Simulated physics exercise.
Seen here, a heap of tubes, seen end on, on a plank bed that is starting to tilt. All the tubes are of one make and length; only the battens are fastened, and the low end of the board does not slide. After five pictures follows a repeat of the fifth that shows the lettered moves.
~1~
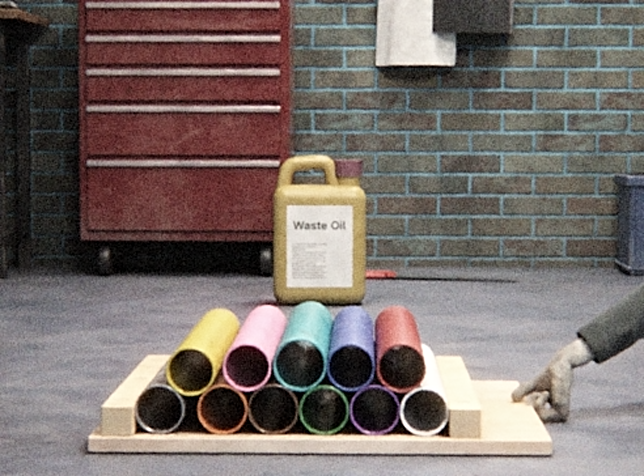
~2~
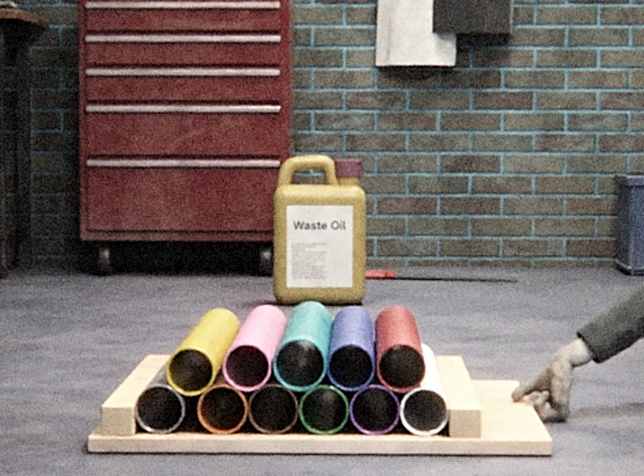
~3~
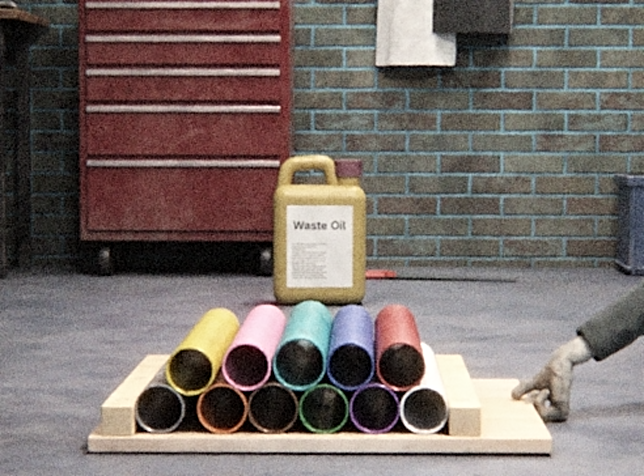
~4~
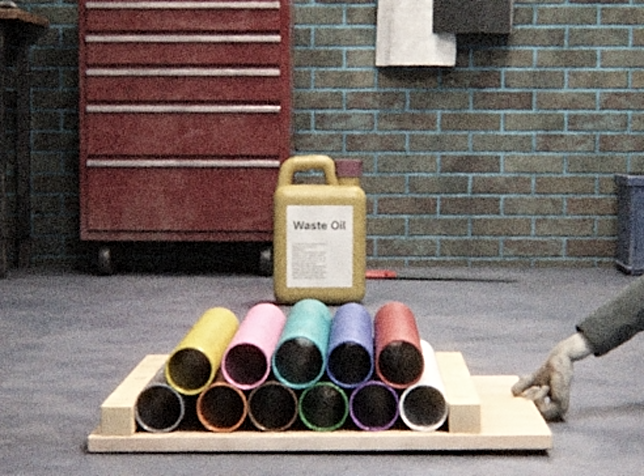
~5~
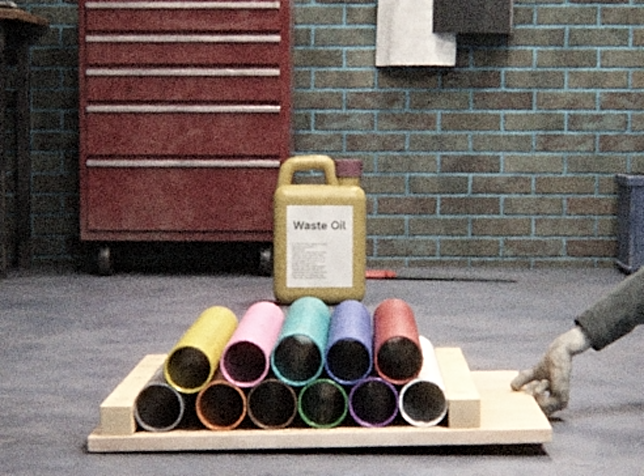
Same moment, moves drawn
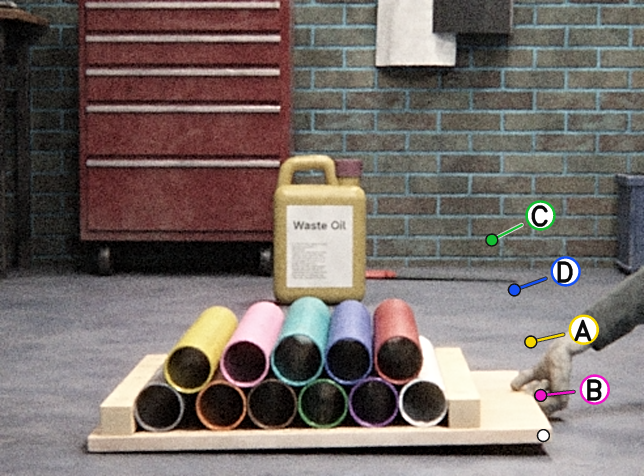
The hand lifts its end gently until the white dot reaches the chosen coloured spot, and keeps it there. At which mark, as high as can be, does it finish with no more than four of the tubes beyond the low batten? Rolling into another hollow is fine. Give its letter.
The highest mark that will do is C.
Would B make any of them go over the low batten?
No.
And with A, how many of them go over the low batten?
The count is none.
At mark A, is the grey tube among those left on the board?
Yes, with A.
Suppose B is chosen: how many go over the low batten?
With B, none.
On the marked copy, A at (531, 342); B at (541, 395); C at (492, 240); D at (514, 290); the white dot at (544, 435).
Taking C. A third of the way, board at 16°.
Two thirds of the way, board at 27°.
When it is over, board at 27°, none over the low batten.
As for the rest, A none over the low batten; B none over the low batten; D none over the low batten.
